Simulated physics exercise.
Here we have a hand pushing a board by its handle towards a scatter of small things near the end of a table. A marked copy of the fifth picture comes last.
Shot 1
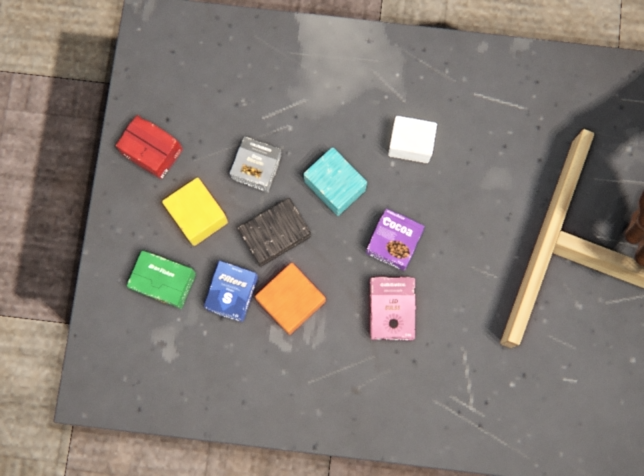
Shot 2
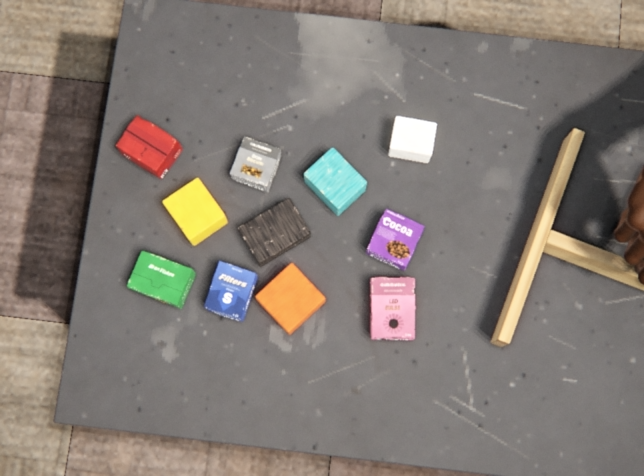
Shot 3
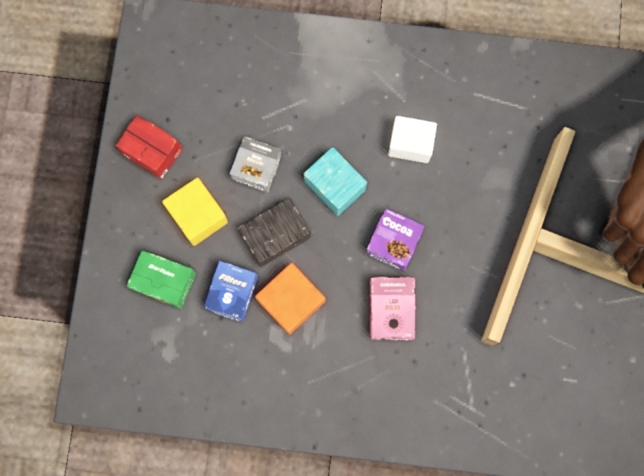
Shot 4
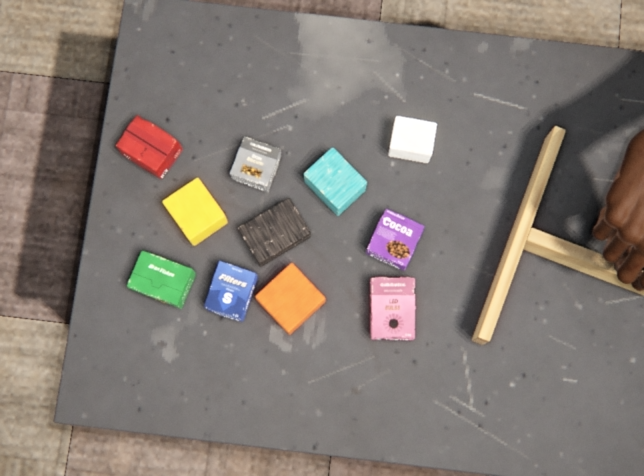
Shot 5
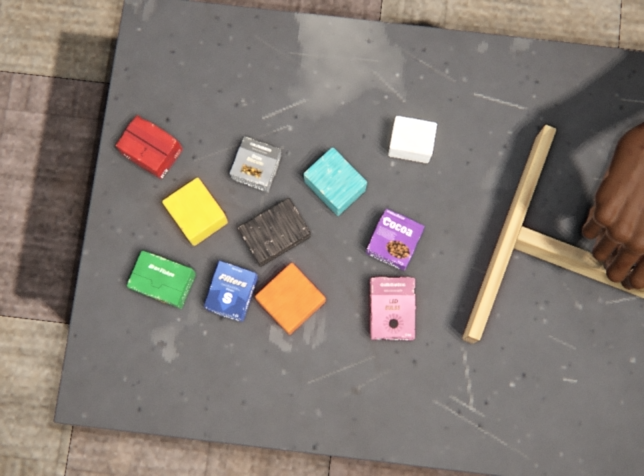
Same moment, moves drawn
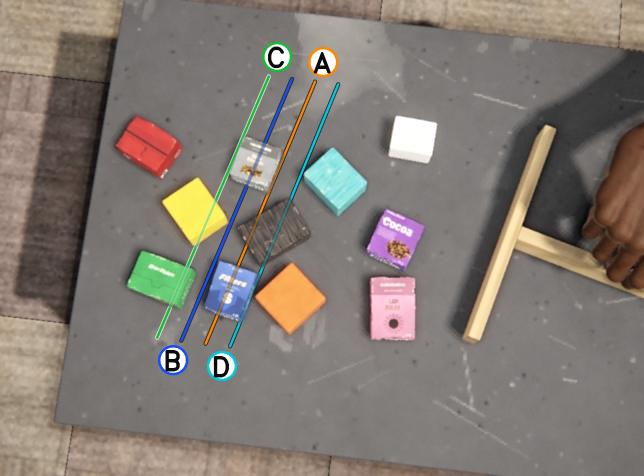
The clip shows a dark tabletop scattered with small, colourful boxes and blocks, while at the right a hand holding a T-shaped wooden tool slides it slowly a short way left, the items staying still throughout.
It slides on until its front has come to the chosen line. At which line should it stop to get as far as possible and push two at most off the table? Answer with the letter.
No third one falls up to C.
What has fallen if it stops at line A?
It is the green packet.
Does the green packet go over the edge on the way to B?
Yes.
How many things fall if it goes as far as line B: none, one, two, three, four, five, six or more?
By then, one.
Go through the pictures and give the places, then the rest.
The first frame shows board (552, 235); pink box (392, 309); turquoise block (335, 182).
The second frame shows board (543, 233); red box (150, 148).
The third frame shows board (533, 232); orange block (291, 299).
The fourth frame shows board (523, 231); black block (274, 233).
The fifth frame shows board (513, 230); grey packet (256, 165); yellow block (196, 212); blue box (232, 292).
On the copy, A at (262, 209); B at (238, 206); C at (214, 203); D at (285, 212).
On C. First, board (406, 218); white block (409, 137); pink box (344, 301).
Then, board (298, 205); green packet (96, 269); blue box (144, 279).
Finally, board (215, 196); green packet over the edge; blue box over the edge; two fallen.
By contrast, A is within the limit but short; B is within the limit but short; D is within the limit but short.
